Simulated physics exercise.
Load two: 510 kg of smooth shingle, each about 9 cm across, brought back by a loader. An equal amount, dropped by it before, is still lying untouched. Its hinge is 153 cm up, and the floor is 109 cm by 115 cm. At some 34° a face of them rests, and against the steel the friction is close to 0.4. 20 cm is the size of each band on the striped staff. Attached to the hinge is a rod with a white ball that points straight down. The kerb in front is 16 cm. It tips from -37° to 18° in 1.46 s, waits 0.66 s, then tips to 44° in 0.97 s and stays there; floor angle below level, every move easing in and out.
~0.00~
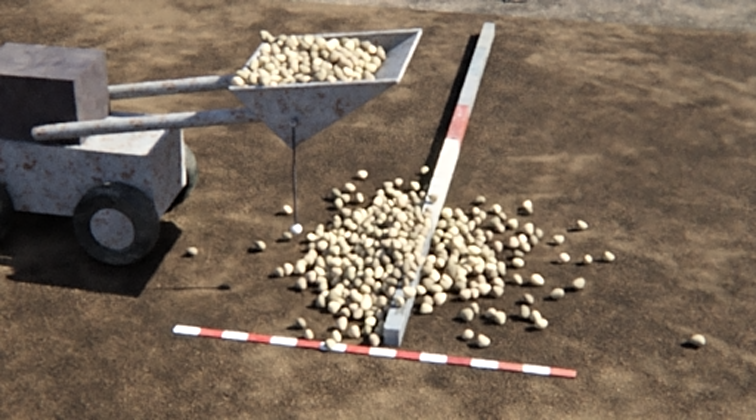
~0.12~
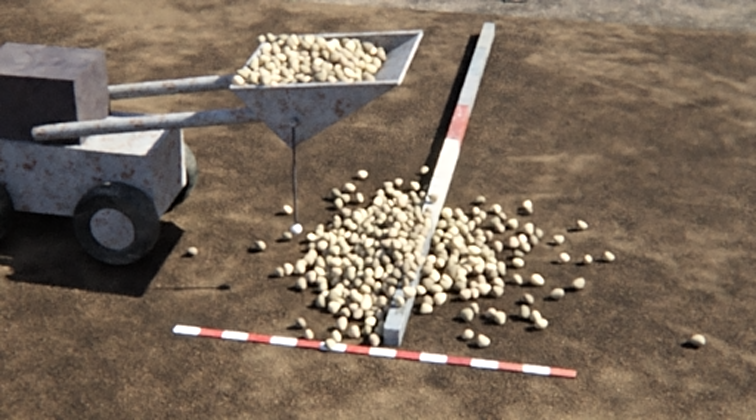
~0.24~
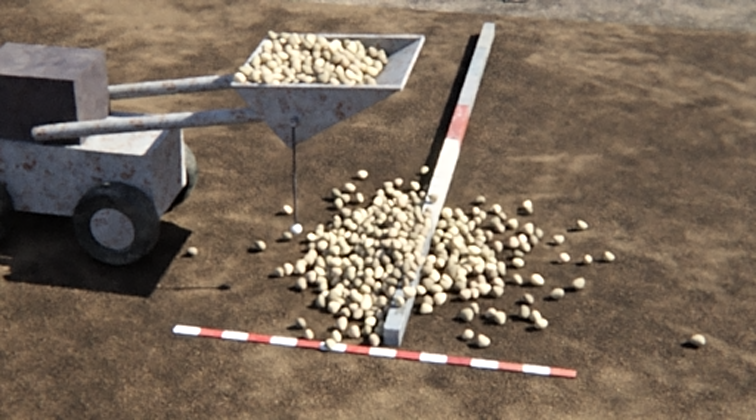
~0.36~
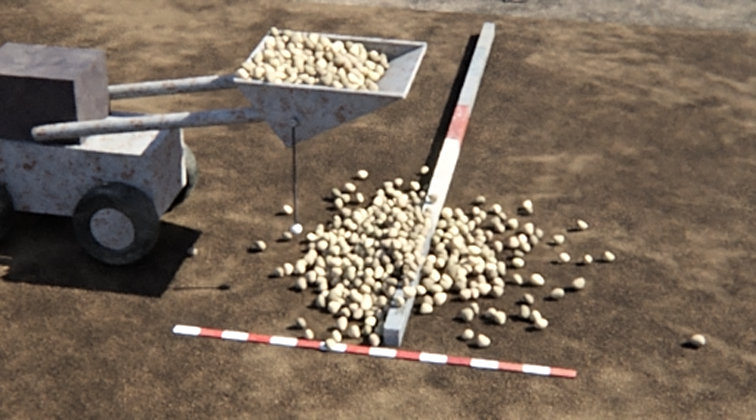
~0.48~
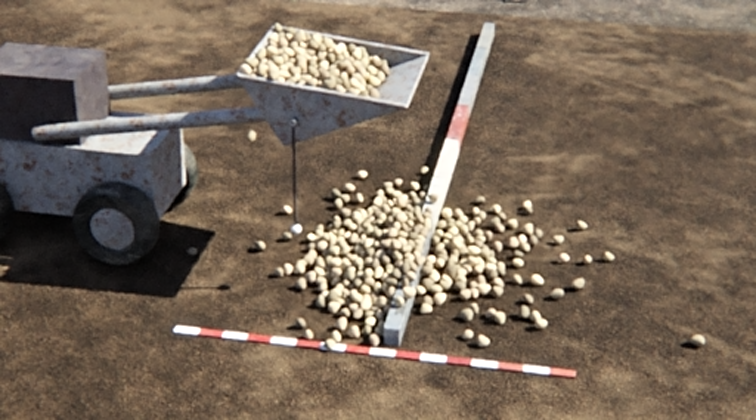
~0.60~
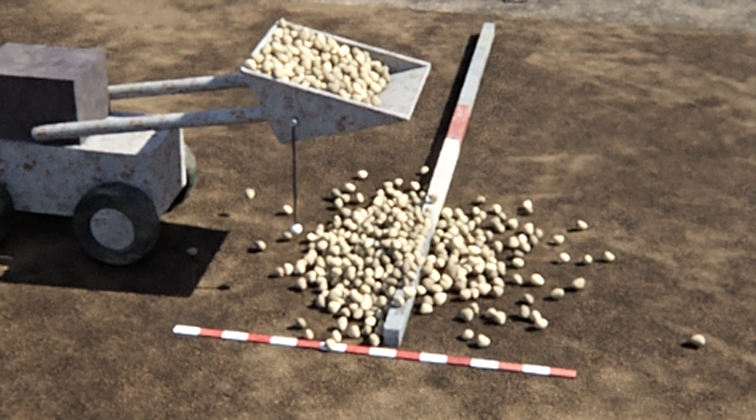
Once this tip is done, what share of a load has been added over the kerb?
About 87 per cent.
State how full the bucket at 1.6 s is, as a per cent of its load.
About 95 percent is still in there.
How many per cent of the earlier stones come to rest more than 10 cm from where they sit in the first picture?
About 15 per cent.
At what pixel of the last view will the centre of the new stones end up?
Their middle rests near (463, 252).
After 1.1 s the floor is at 10°; in per cent of one load, 100 in the bucket, 78 on this side of the kerb, 23 over the kerb; the foremost stones are at (590, 269).
After 1.6 s the floor is at 18°; in per cent of one load, 94 in the bucket, 83 on this side of the kerb, 24 over the kerb; the foremost stones are at (590, 269).
After 3.5 s the floor is at 44°; in per cent of one load, 0 in the bucket, 91 on this side of the kerb, 110 over the kerb; the foremost stones are at (631, 263).
After 6.4 s the floor is at 44°; in per cent of one load, 0 in the bucket, 91 on this side of the kerb, 110 over the kerb; the foremost stones are at (631, 263). Net gain over the kerb, 87.
